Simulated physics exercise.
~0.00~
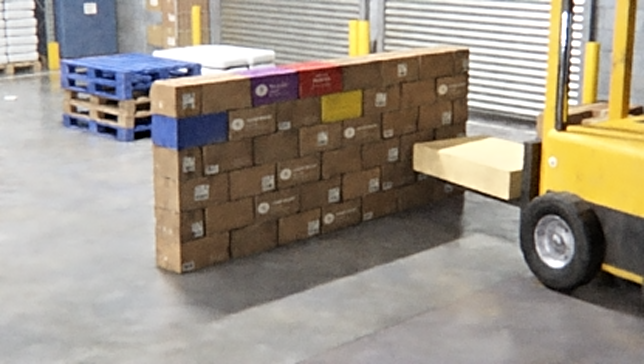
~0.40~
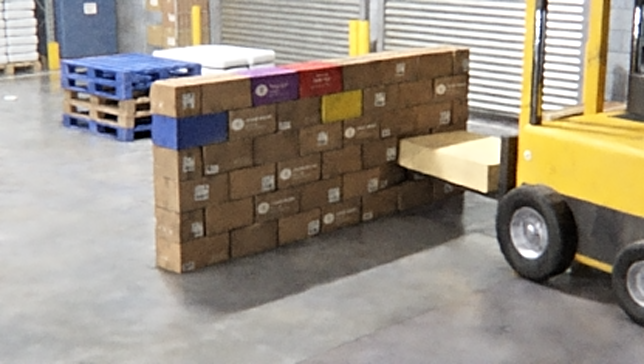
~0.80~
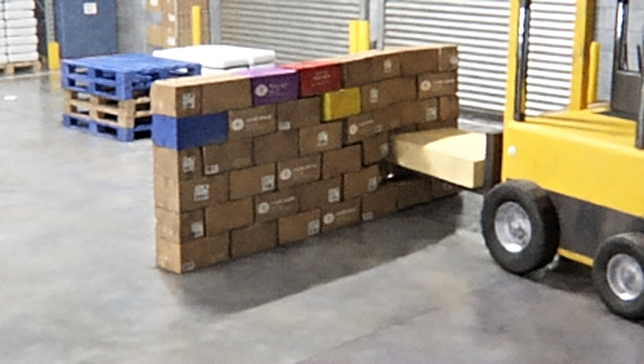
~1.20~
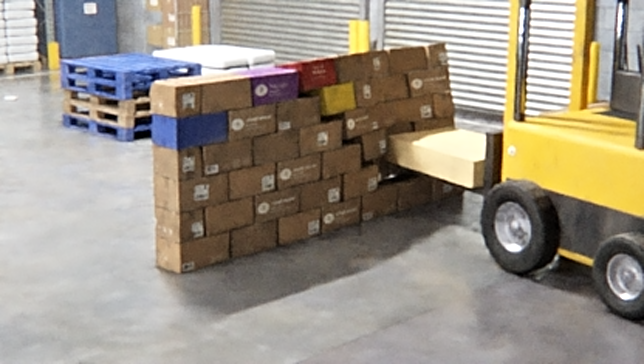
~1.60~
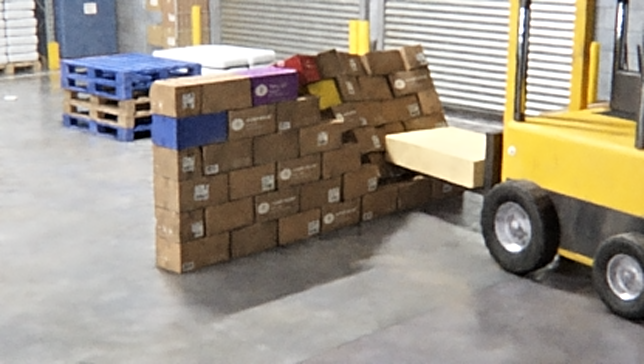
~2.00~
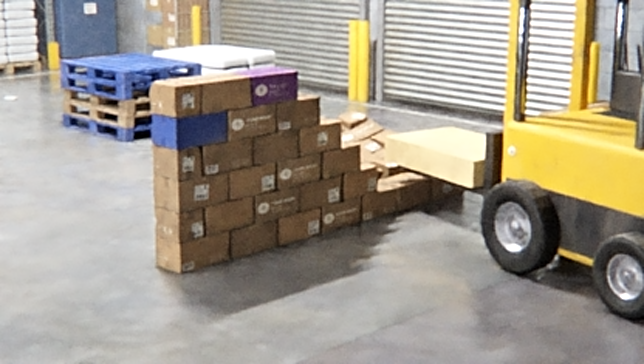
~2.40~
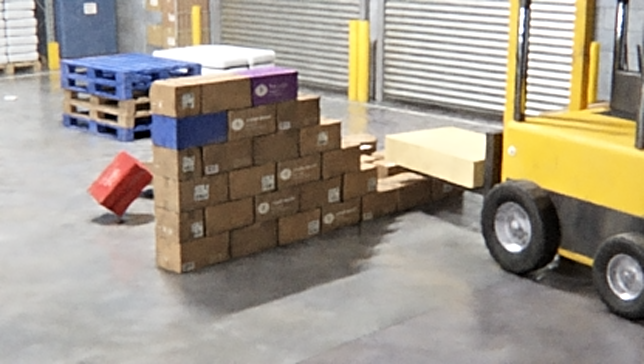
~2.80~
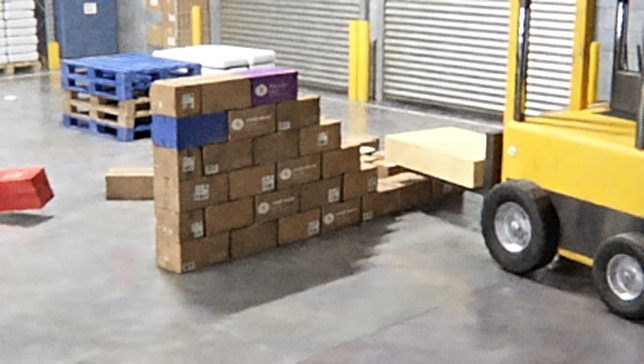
We see a forklift push a pale case leftward into a wall of brown cartons and stop; the right side leans and collapses behind, taking the red and yellow cartons, and the red one tumbles out at far left while the blue and purple cartons stay in place.
